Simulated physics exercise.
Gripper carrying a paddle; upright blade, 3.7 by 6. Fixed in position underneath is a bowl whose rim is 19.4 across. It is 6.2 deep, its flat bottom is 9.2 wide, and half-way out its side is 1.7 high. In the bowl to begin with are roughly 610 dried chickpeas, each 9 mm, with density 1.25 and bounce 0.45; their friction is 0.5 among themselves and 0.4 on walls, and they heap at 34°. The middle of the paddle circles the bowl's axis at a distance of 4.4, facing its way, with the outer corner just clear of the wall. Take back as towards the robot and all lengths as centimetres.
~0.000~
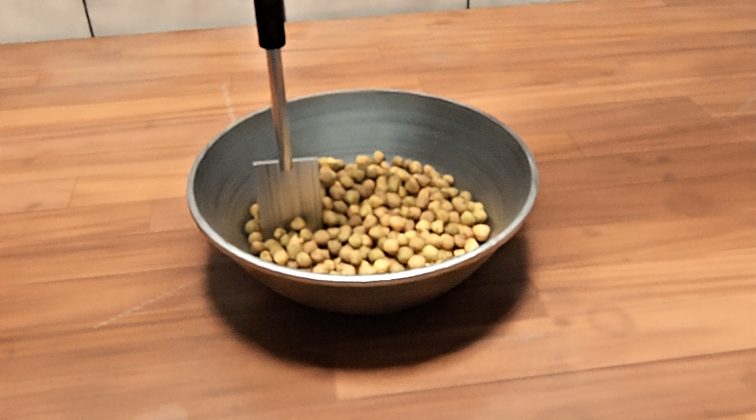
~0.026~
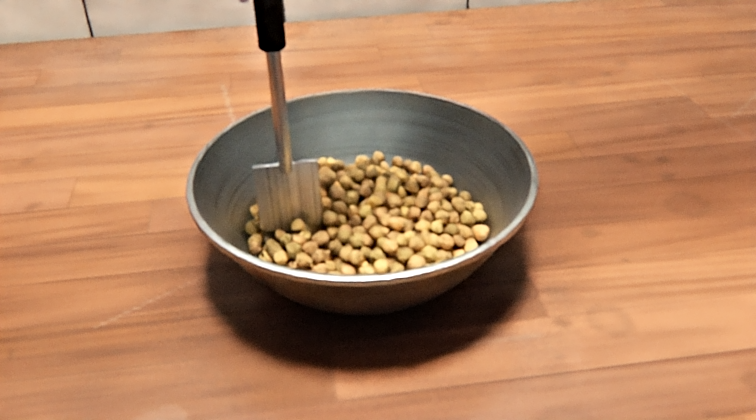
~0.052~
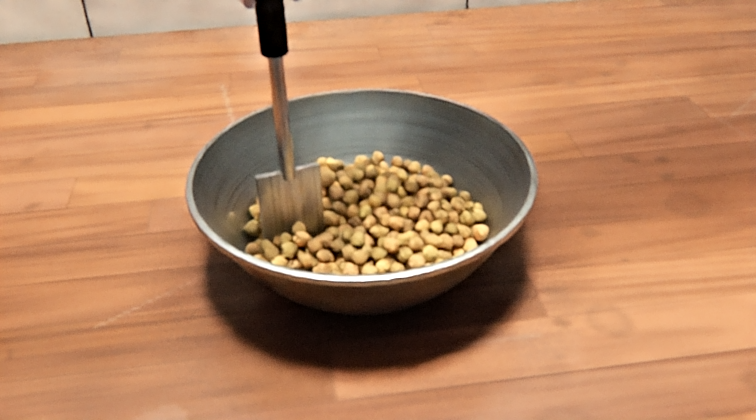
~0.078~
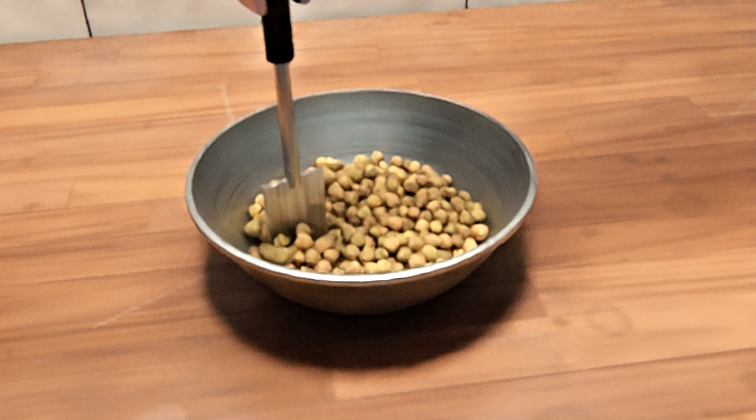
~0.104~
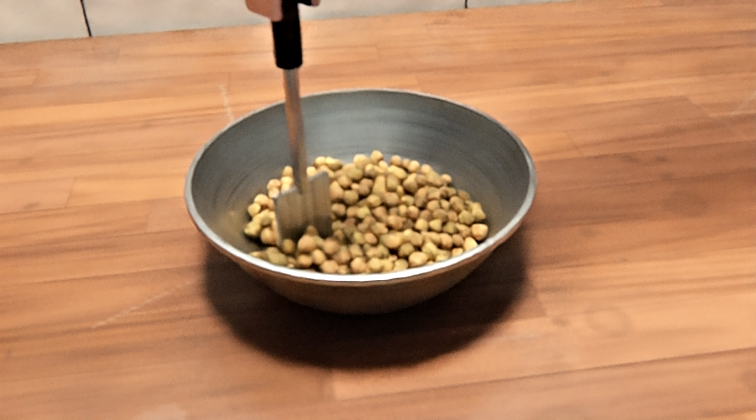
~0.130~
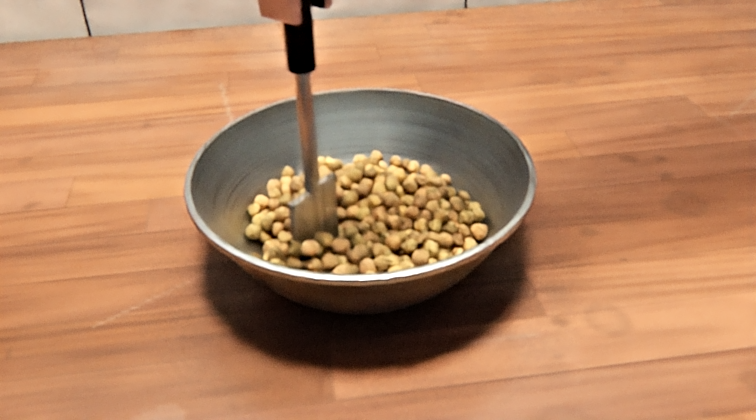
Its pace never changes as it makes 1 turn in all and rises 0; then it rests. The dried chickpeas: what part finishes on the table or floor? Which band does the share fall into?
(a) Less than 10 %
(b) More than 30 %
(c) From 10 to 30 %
a.
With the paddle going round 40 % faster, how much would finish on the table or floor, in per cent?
5 %.
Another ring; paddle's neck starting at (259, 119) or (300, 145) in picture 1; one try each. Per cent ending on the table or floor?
I'd guess some 0 and 0 percent.
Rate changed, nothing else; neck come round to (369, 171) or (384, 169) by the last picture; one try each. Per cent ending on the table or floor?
It comes to close to 10 per cent and close to 20 per cent.
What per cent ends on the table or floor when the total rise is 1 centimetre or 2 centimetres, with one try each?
I'd reckon around 0 and 0 per cent.
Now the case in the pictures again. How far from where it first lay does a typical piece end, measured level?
Some 6 centimetres or so.
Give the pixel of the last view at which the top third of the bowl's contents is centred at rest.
Roughly pixel (299, 243).
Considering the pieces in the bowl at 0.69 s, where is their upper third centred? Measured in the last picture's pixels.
Centre, approx.: (293, 166).
By 0.41 s, 169° round, highest piece 7 above the table; 609 in the bowl.
By 0.69 s, 291° round, highest piece 7 above the table; 609 in the bowl.
By 1.03 s, 0° round, highest piece 6 above the table; 609 in the bowl.
By 1.73 s, 0° round, highest piece 6 above the table; 609 in the bowl.
Final count, 609 in the bowl. That is 0 % on the table or floor.
